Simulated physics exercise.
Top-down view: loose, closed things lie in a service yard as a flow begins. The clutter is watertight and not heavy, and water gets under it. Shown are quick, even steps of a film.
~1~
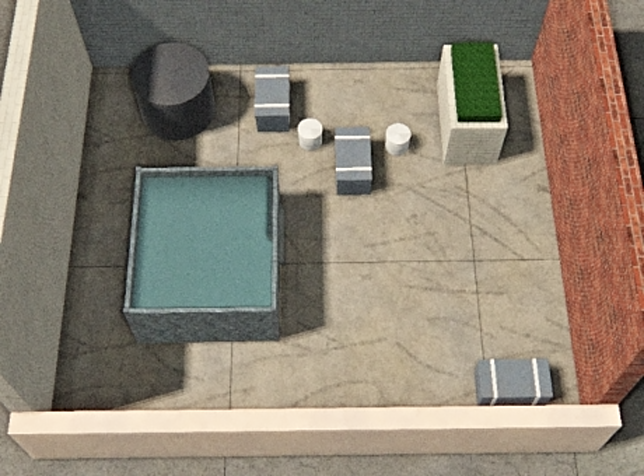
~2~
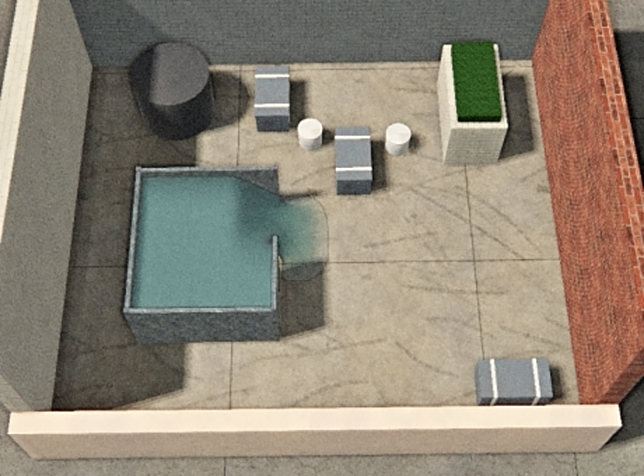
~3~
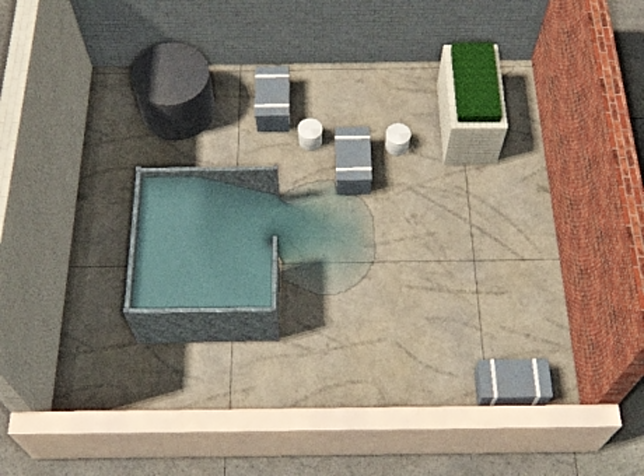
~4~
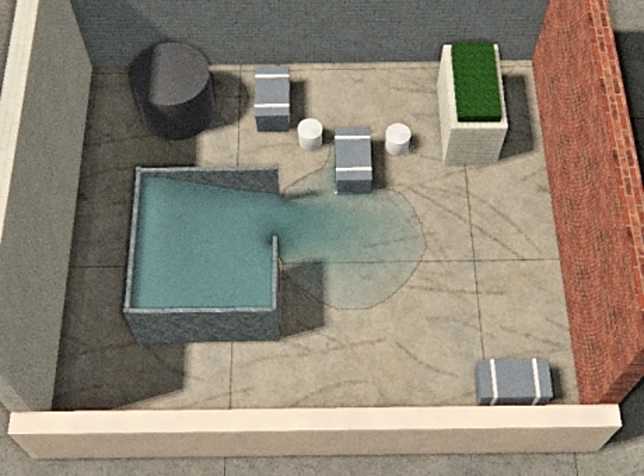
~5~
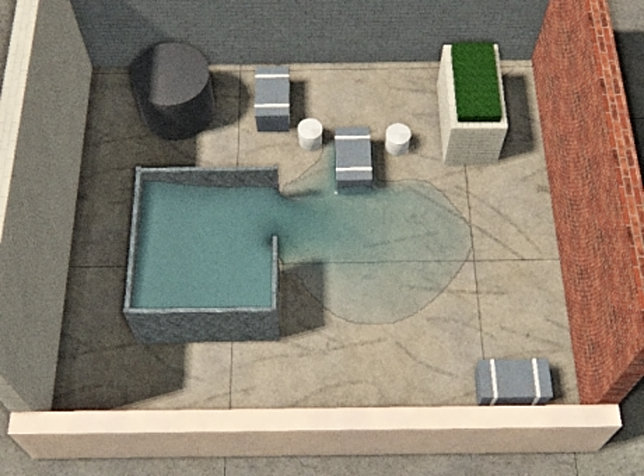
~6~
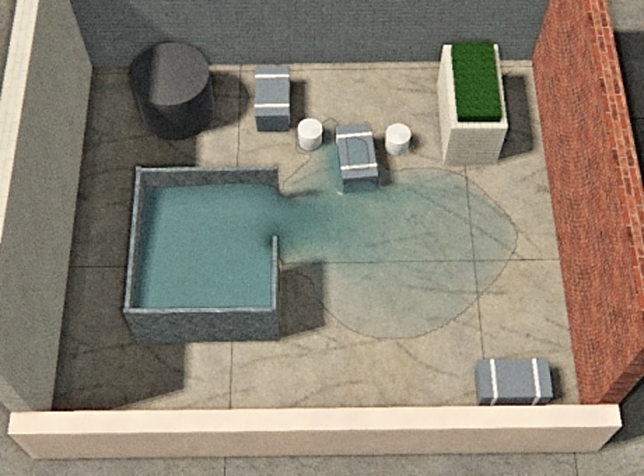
Water poured through a gap in the right side of a square tank and spread rightward in a widening pool across the yard floor, then a gray box near the middle shifted slightly.
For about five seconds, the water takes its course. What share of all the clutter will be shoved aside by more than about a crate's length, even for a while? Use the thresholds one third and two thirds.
I'd put it at two thirds or higher.
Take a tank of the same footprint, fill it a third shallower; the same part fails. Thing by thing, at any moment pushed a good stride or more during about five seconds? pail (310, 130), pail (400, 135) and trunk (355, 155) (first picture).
The first stayed below the mark, the next passed the mark, and the last passed the mark.
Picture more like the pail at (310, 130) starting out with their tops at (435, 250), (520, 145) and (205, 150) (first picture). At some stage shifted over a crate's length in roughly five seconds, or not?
The answers, in order, are displaced a stride, displaced a stride and remains nearby.
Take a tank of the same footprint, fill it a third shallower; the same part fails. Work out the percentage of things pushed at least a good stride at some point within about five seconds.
Share moved: 60 in a hundred.
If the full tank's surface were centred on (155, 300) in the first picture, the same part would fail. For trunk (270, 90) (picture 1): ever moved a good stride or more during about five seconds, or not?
That one, I'd say: Came up short.
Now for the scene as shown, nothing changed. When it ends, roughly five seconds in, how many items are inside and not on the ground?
The count comes to 1.
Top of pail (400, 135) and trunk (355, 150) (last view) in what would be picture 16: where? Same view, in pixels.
Around (455, 58) and (409, 67).
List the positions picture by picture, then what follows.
The first frame shows a trunk at (354, 153) rests on the ground; a pail at (310, 129), on the bottom; 0 of 5 have shifted.
The second frame shows a trunk at (354, 153) rests on the ground; a pail at (310, 129), on the bottom; 0 of 5 have shifted.
The third frame shows a trunk at (354, 153) rests on the ground; a pail at (310, 129), on the bottom; 0 of 5 have shifted.
The fourth frame shows a trunk at (354, 153), on the bottom; a pail at (310, 129) rests on the ground; 0 of 5 have shifted.
The fifth frame shows a trunk at (354, 153), on the bottom; a pail at (310, 129), on the bottom; 0 of 5 have shifted.
The sixth frame shows a trunk at (357, 151), on the bottom, close to its start; a pail at (310, 129), on the bottom; 1 of 5 have shifted.
A moment on, 1 of 5 are well off their spots; 0 afloat.
Next, 2 of 5 are well off their spots; 2 afloat.
Later, 3 of 5 are well off their spots; 1 afloat.
In the end, 4 of 5 are well off their spots, and 4 have been at some point; 1 afloat.
